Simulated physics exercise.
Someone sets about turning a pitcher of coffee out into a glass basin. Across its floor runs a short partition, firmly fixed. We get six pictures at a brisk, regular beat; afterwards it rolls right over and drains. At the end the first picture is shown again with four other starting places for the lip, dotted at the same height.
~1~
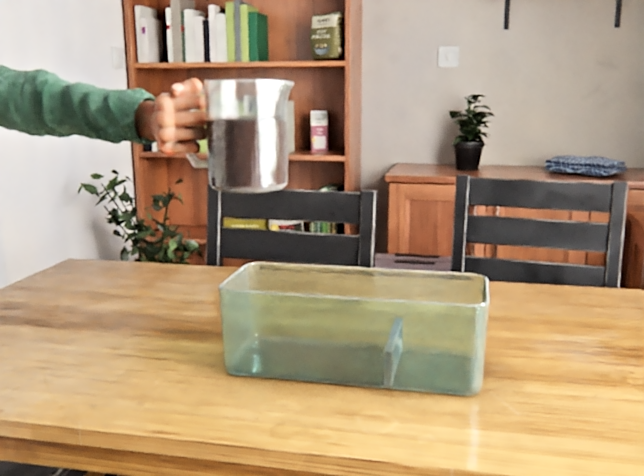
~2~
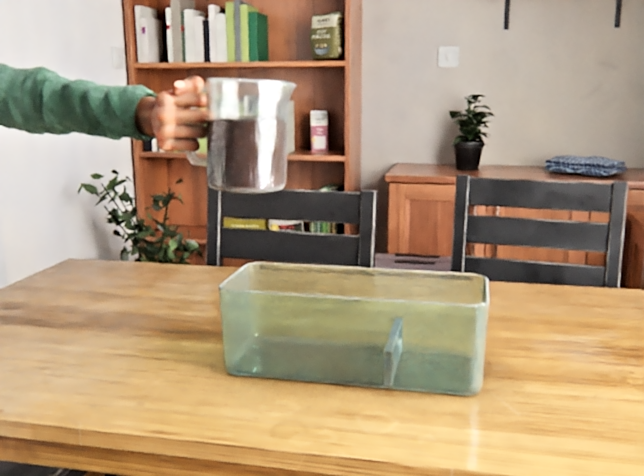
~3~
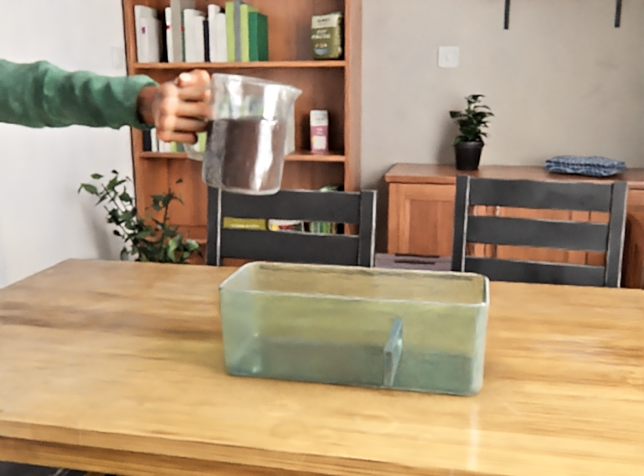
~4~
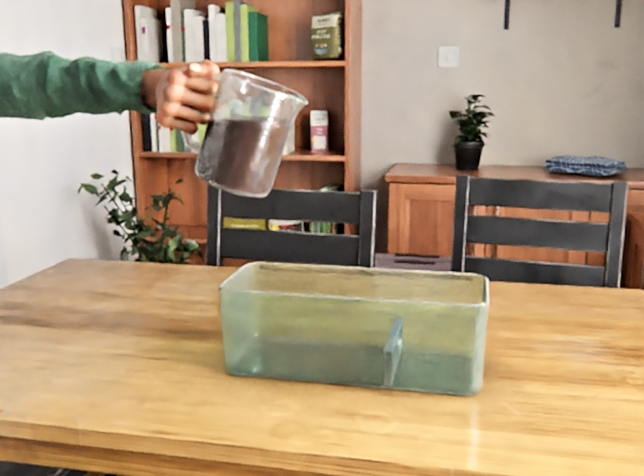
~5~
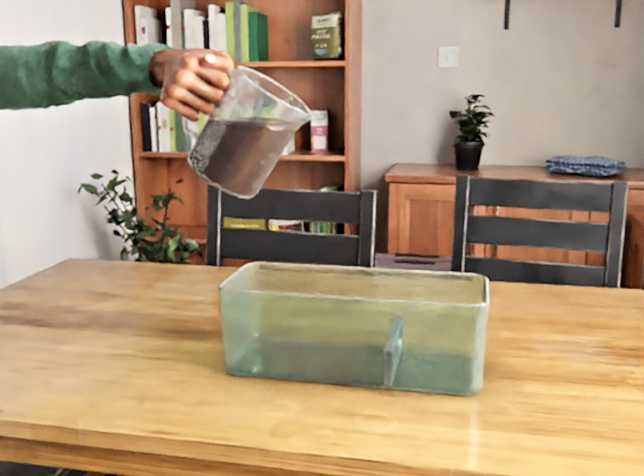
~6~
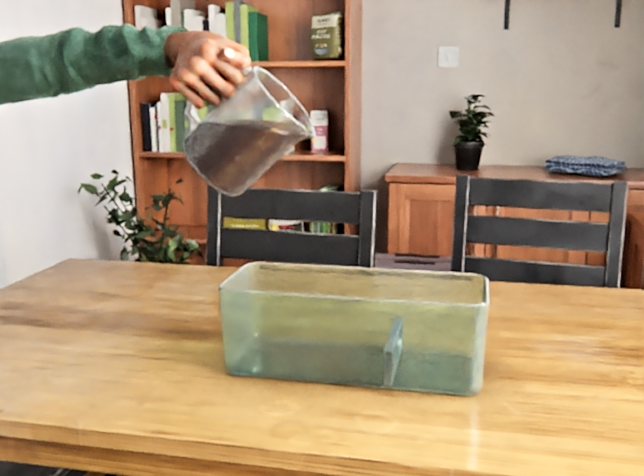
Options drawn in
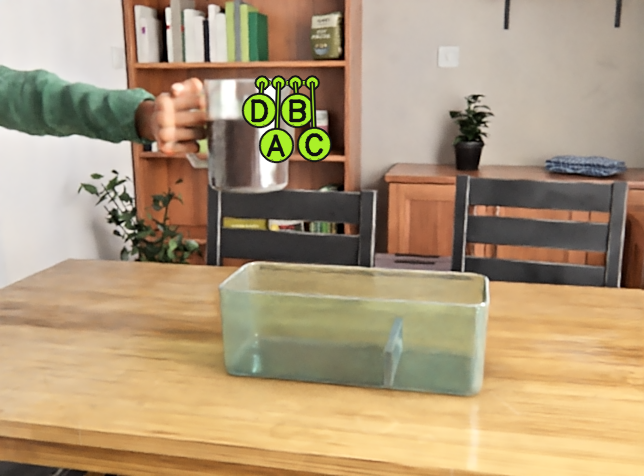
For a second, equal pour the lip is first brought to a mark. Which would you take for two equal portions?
Place C.
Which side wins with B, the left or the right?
More ends on the left.
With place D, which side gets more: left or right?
More ends on the left.
On the marked copy, A at (278, 82); B at (295, 82); C at (312, 82); D at (262, 83).
For place A, about 90 % ends left of the wall and 5 % right of it; 5 % is lost outside.
For place B, about 87 % ends left of the wall and 8 % right of it; 6 % is lost outside.
For place C, about 50 % ends left of the wall and 48 % right of it; 3 % is lost outside.
For place D, about 90 % ends left of the wall and 6 % right of it; 4 % is lost outside.
